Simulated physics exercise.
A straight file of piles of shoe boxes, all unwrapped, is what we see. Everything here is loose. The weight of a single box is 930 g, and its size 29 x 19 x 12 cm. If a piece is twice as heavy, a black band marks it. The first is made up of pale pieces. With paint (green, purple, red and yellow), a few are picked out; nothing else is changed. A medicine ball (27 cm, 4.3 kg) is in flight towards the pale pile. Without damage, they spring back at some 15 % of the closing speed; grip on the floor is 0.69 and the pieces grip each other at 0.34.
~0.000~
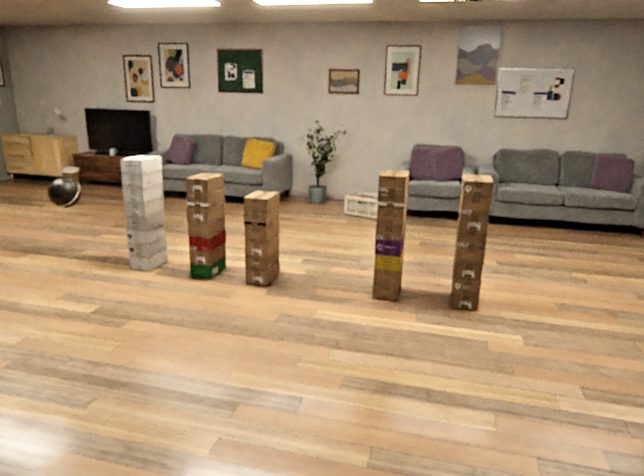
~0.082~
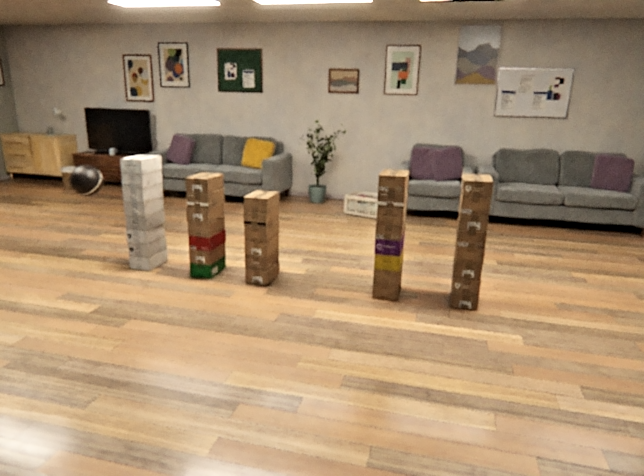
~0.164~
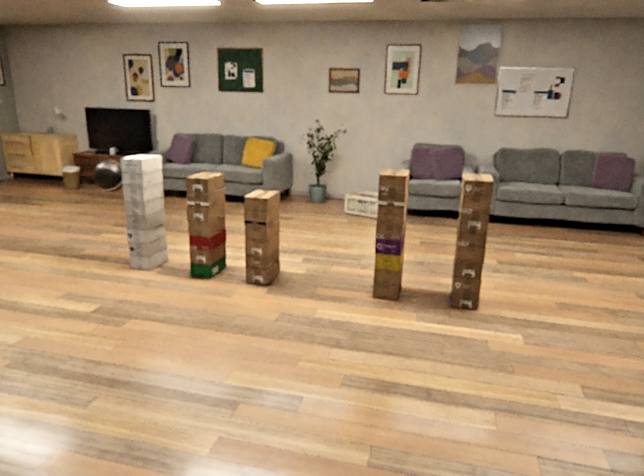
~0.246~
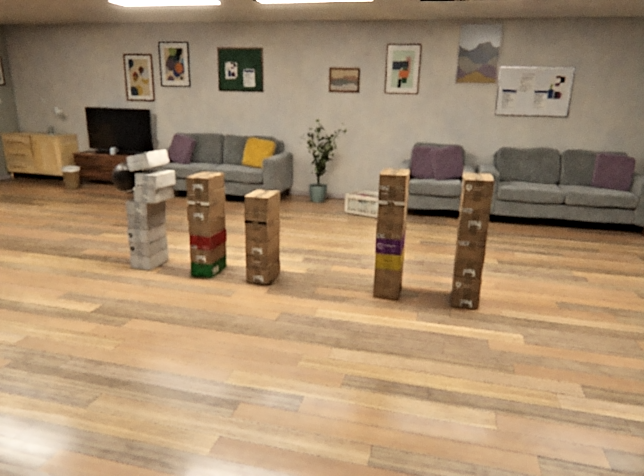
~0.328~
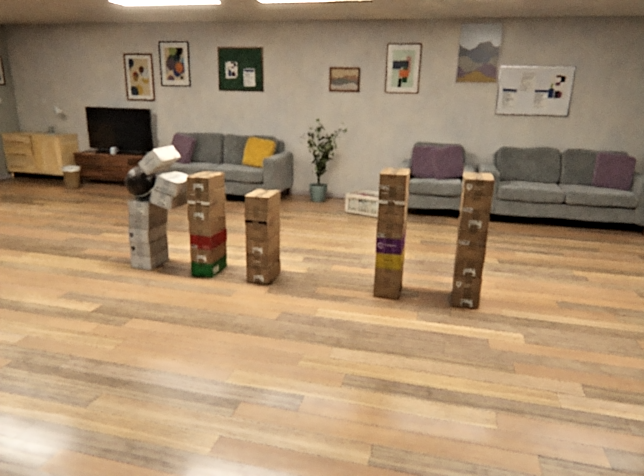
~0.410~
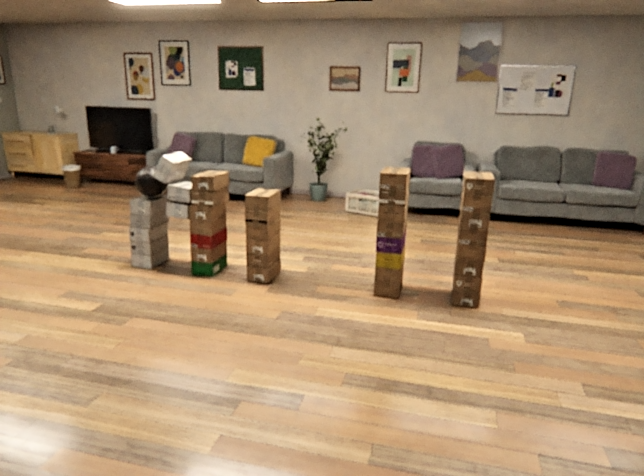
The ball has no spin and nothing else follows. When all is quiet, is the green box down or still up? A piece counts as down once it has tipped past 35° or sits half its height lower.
The green box is still up.
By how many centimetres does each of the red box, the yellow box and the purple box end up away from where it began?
Net displacement: Red = 45 cm, yellow = 0 cm, purple = 0 cm.
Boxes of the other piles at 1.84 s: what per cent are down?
40 %.
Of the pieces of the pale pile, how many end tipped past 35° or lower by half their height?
In total, 3 of the pale pieces.
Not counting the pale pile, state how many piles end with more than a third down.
In total, 2.
By 0.58 s, 3 of the pale pile down; none of the 29 other boxes down, 7 disturbed; green box tilted 5°; red box tilted 6°.
By 0.96 s, 3 of the pale pile down; none of the 29 other boxes down, 11 disturbed; green box tilted 29°; red box tilted 29°.
By 1.34 s, 3 of the pale pile down; 12 of the 29 other boxes down; green box tilted 54°; red box tilted 53°, 12 cm lower.
By 1.84 s, 3 of the pale pile down; 12 of the 29 other boxes down; green box tilted 29°; red box tilted 68°, 18 cm lower.
When it is over (3.5 s), 3 of the pale pile down; 12 of the 29 other boxes down; green box unmoved; red box tilted 52°, 18 cm lower; purple box unmoved. In pixels of the last frame, middles, green box near (210, 264), red box near (253, 262).
